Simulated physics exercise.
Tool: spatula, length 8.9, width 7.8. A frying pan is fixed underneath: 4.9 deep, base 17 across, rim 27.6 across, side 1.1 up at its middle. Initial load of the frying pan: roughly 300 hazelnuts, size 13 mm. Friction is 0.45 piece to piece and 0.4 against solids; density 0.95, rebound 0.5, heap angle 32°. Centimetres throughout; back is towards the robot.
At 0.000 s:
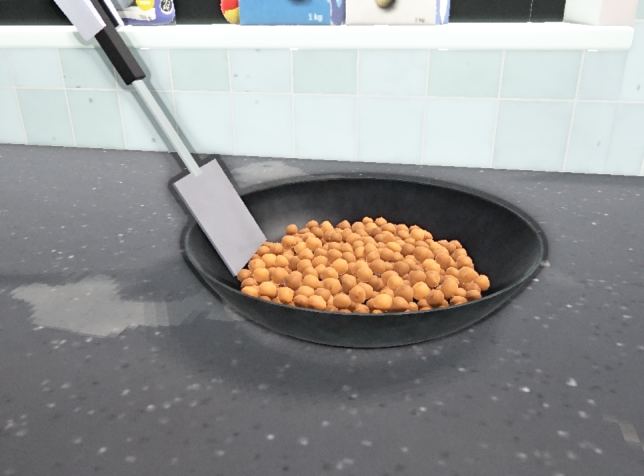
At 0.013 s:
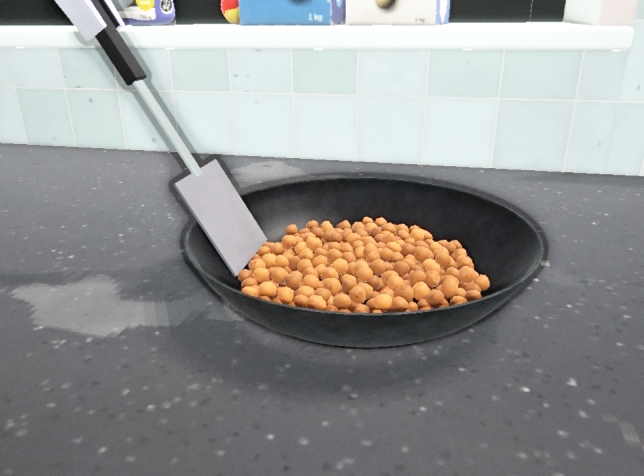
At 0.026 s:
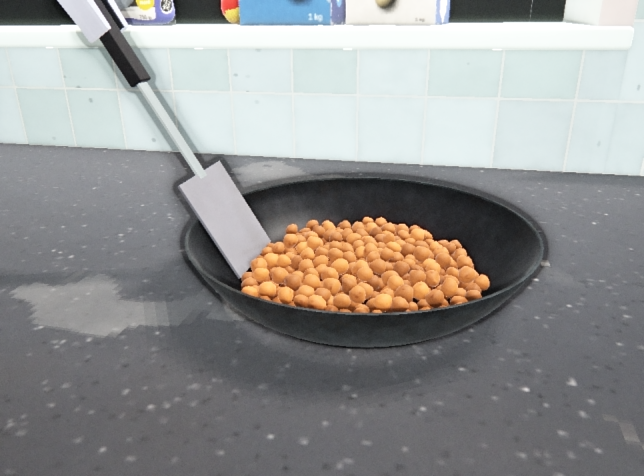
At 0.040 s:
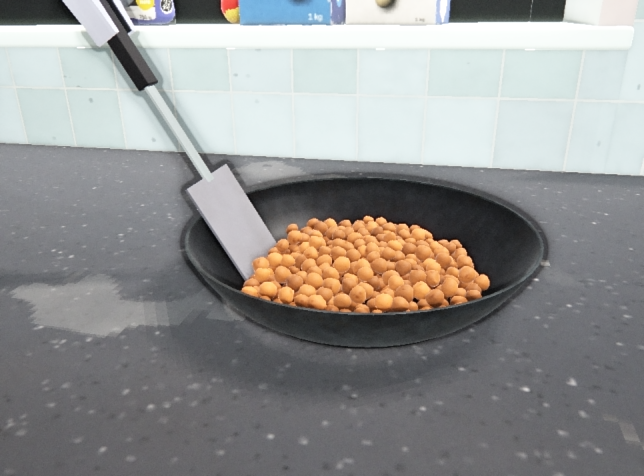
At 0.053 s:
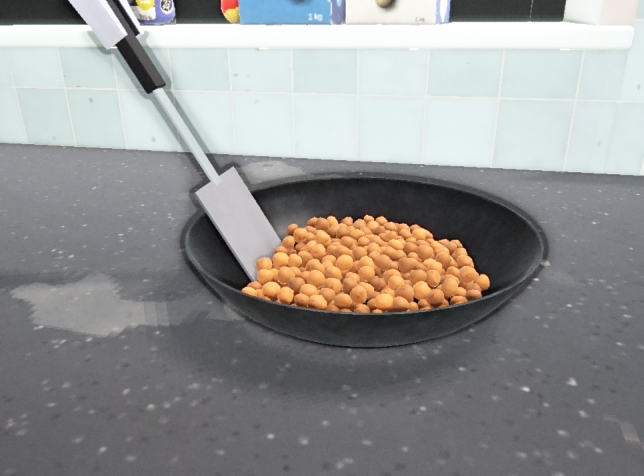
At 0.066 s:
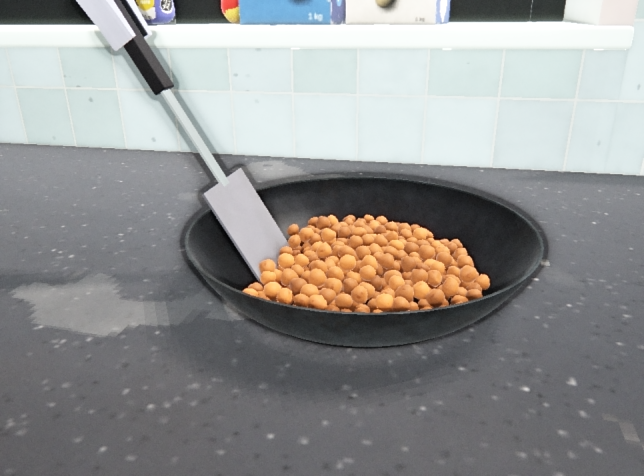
A spatula slides slowly a short way right against the hazelnuts in a black frying pan.
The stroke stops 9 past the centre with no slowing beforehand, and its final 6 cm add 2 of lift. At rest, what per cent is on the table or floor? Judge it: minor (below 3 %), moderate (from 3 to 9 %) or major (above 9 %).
My judgement: Moderate.
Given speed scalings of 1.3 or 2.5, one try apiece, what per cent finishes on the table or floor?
The two tries give roughly 10 and 30 in a hundred.
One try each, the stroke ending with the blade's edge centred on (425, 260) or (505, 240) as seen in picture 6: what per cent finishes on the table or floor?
0 % and 30 %.
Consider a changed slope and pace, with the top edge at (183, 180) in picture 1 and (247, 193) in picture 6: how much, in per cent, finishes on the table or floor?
Roughly 25 percent ends up there.
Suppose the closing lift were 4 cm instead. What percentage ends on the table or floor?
Result: Approx. 5 %.
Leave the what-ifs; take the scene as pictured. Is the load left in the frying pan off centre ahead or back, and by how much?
About 4.5 centimetres ahead.
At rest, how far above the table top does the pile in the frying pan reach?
Peak at rest, approximately 6.0 centimetres.
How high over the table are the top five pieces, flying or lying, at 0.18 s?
Height: Approx. 4 cm.
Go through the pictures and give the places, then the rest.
Spatula top edge at (195, 171), sloping 59°; upper third of the load around (367, 259), from x 245 to 480, top at y 225; 296 in the frying pan, in the first picture.
Spatula top edge at (196, 171), sloping 59°; upper third of the load around (366, 259), from x 245 to 480, top at y 220, in the second picture.
Spatula top edge at (200, 173), sloping 59°; upper third of the load around (366, 258), from x 250 to 480, top at y 220, in the third picture.
Spatula top edge at (207, 176), sloping 59°; upper third of the load around (362, 259), from x 250 to 480, top at y 220, in the fourth picture.
Spatula top edge at (215, 179), sloping 59°; upper third of the load around (360, 258), from x 250 to 480, top at y 220, in the fifth picture.
Spatula top edge at (223, 180), sloping 59°; upper third of the load around (360, 257), from x 250 to 480, top at y 220; 296 in the frying pan, in the sixth picture.
After 0.18 s, sloping 59°, highest piece 4 above the table; 296 in the frying pan.
After 0.30 s, sloping 59°, highest piece 5 above the table; 296 in the frying pan.
After 0.55 s, sloping 59°, highest piece 6 above the table; 282 in the frying pan, 12 on the table or floor, 2 on the blade or in flight.
After 1.60 s, sloping 59°, highest piece 6 above the table; 280 in the frying pan, 16 on the table or floor.
At rest, 280 in the frying pan, 16 on the table or floor. That is 5 % on the table or floor.
